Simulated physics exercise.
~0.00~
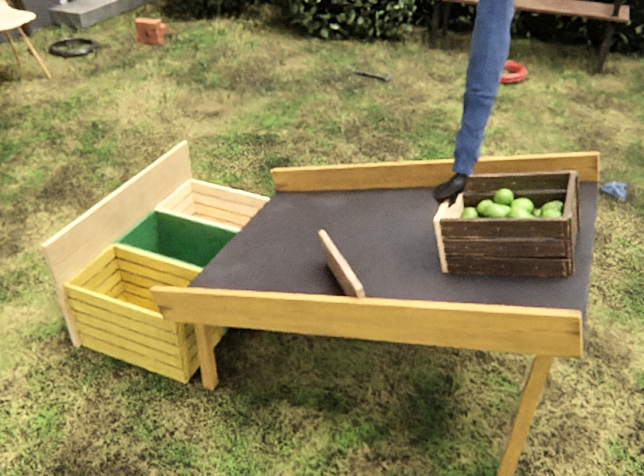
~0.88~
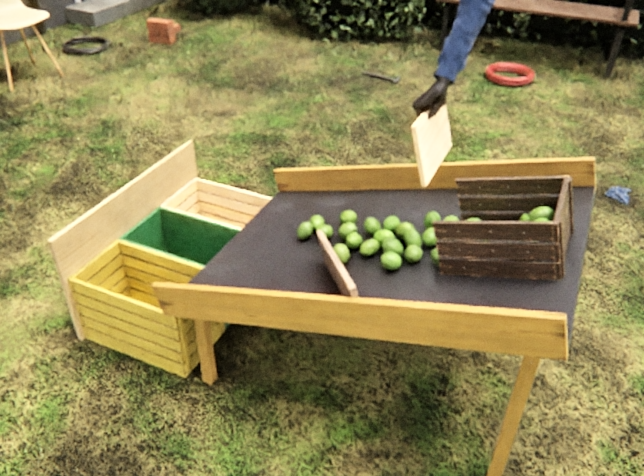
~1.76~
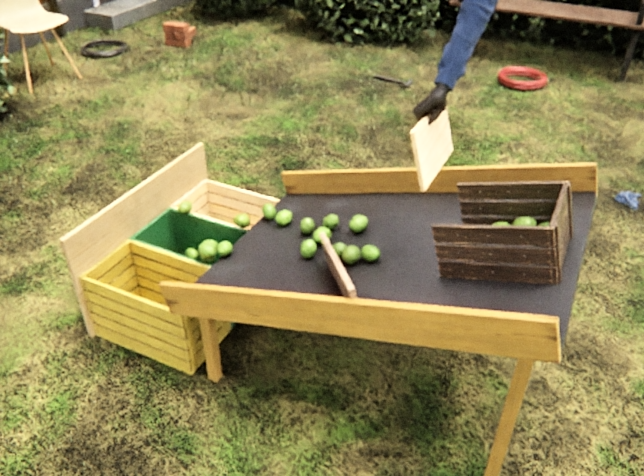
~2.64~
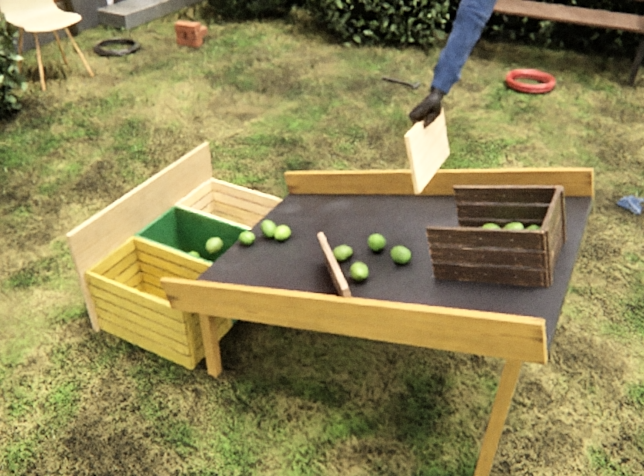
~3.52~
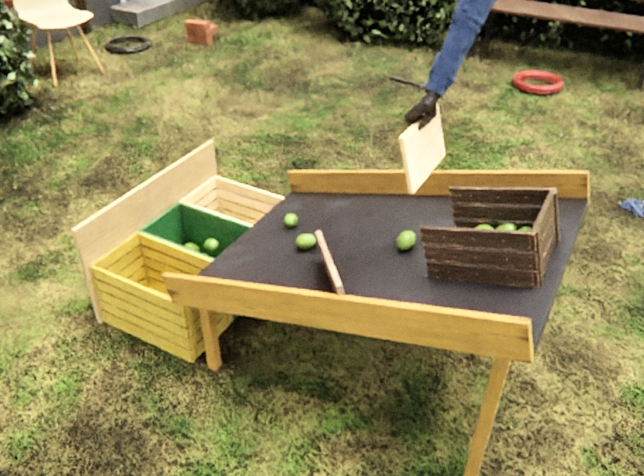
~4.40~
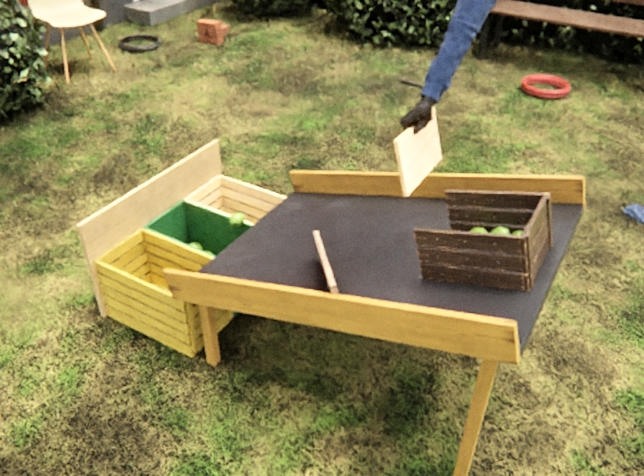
Limes rolling left down a sloping table past an angled board into bins, mostly the green one, after a gloved hand lifts a gate.
